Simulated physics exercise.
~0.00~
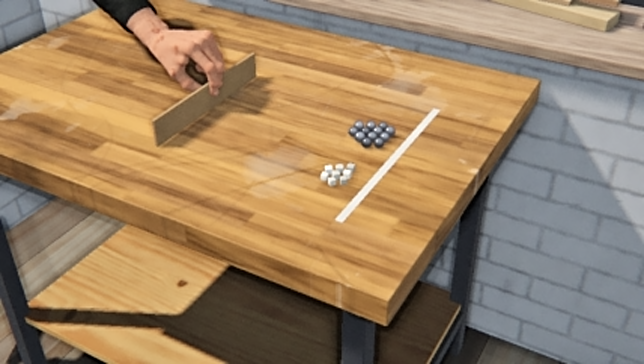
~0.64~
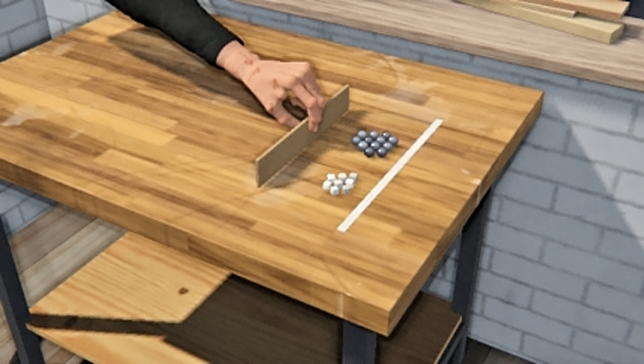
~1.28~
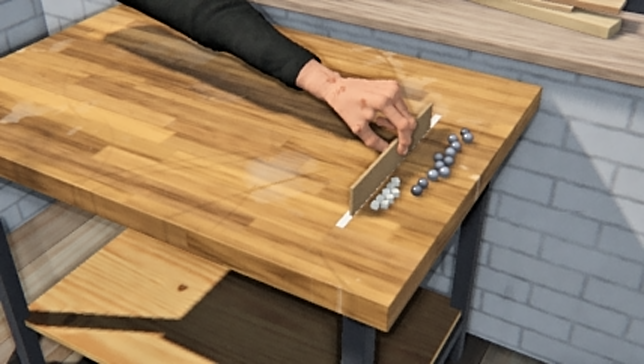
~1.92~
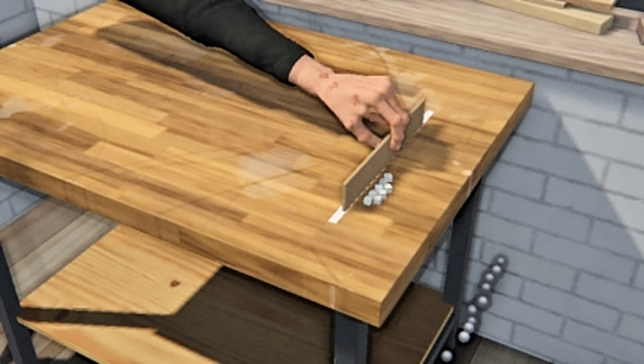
A hand sweeping pale and dark balls across a wooden table with card, stopping at white tape as the dark ones fall off.
